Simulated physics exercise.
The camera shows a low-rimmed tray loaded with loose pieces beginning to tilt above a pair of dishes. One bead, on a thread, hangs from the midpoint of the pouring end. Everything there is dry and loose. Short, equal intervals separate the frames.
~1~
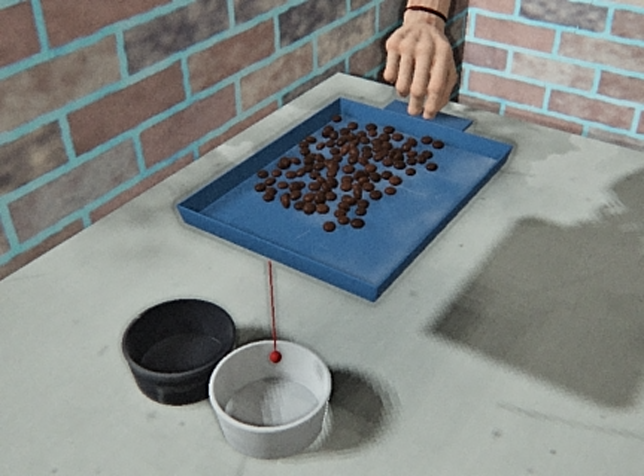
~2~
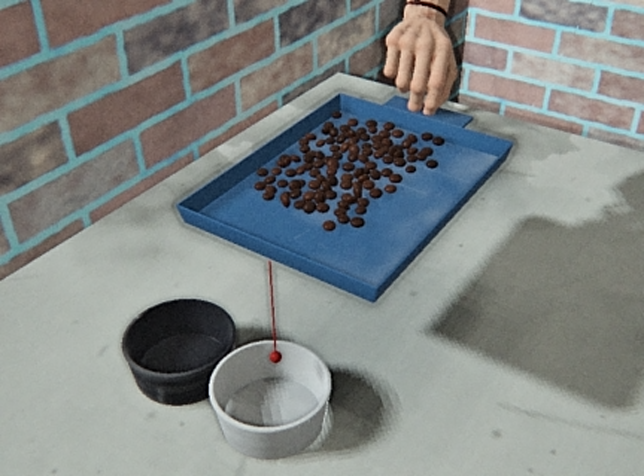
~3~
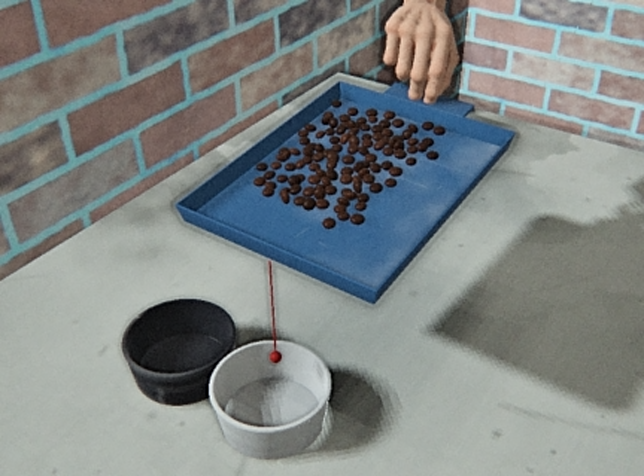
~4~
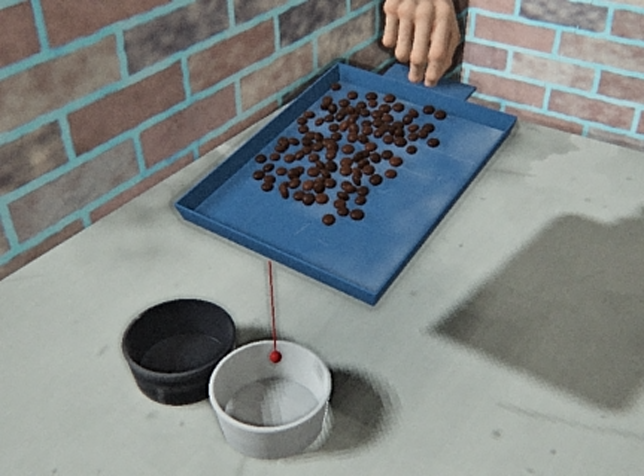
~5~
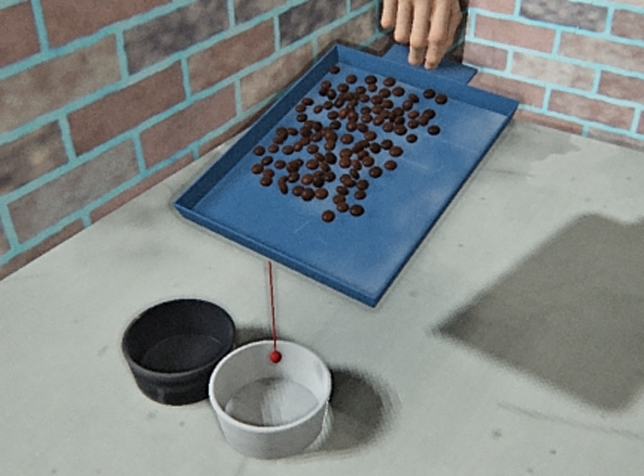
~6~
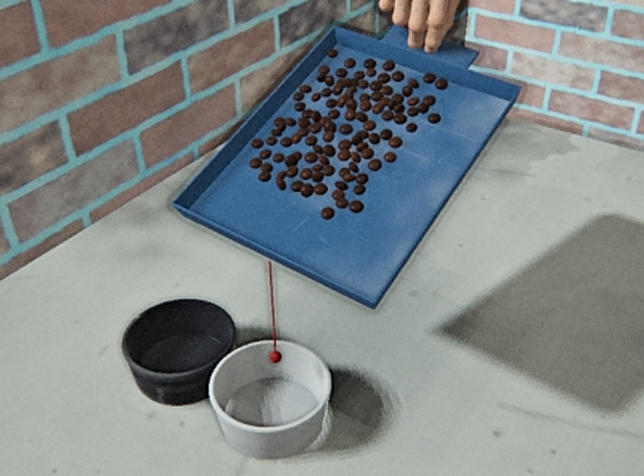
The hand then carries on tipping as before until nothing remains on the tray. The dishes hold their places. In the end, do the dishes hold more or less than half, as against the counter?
Looks like the dishes end up with a minority of it in the end.
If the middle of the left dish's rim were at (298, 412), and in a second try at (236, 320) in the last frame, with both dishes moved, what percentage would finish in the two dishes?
First position: Some 70 %; second position: Some 0 %.
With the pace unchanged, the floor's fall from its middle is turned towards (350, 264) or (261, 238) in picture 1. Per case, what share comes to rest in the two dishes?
Near 10 % and, after that, 70 %.
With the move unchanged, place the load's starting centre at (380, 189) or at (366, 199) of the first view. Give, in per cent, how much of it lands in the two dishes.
Roughly 20 per cent, then roughly 30 per cent.
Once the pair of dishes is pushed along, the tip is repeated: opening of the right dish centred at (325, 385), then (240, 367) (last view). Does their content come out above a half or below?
For the two places in order: A minority share, a minority share.
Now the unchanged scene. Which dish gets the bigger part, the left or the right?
That's going to be the right-positioned one.
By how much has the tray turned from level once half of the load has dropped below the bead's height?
About 110 degrees.
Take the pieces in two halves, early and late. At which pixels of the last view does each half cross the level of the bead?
Half one: (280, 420), half two: (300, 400).
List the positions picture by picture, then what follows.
In the first frame, corners of the pouring end at (183, 205) and (374, 283), level; middle of the load at (349, 169), flat chocolate drops; left dish at (143, 382); right dish at (235, 435); bead on its thread at (276, 357).
In the second frame, corners of the pouring end at (182, 204) and (374, 284), level; middle of the load at (349, 167).
In the third frame, corners of the pouring end at (182, 204) and (374, 286), tipped barely, lowest at the right corner; middle of the load at (348, 160).
In the fourth frame, corners of the pouring end at (180, 203) and (373, 289), tipped a little, lowest at the right corner; middle of the load at (348, 149).
In the fifth frame, corners of the pouring end at (179, 202) and (373, 293), tipped a little, lowest at the right corner; middle of the load at (347, 139).
In the sixth frame, corners of the pouring end at (178, 202) and (372, 296), tipped clearly, lowest at the right corner; middle of the load at (346, 129); left dish at (143, 382); right dish at (235, 435).
Soon after the last picture, tray tipped steeply; nearly all on the tray; a small part in the air.
A little later, tray tipped past a quarter turn; about a third on the tray; a small part in the right dish; about a third outside both; a small part in the air.
Later still, tray tipped past a quarter turn; about a third in the right dish; about two thirds outside both.
At rest, tray tipped past a quarter turn; about a third in the right dish; none in the left dish; about two thirds outside both.
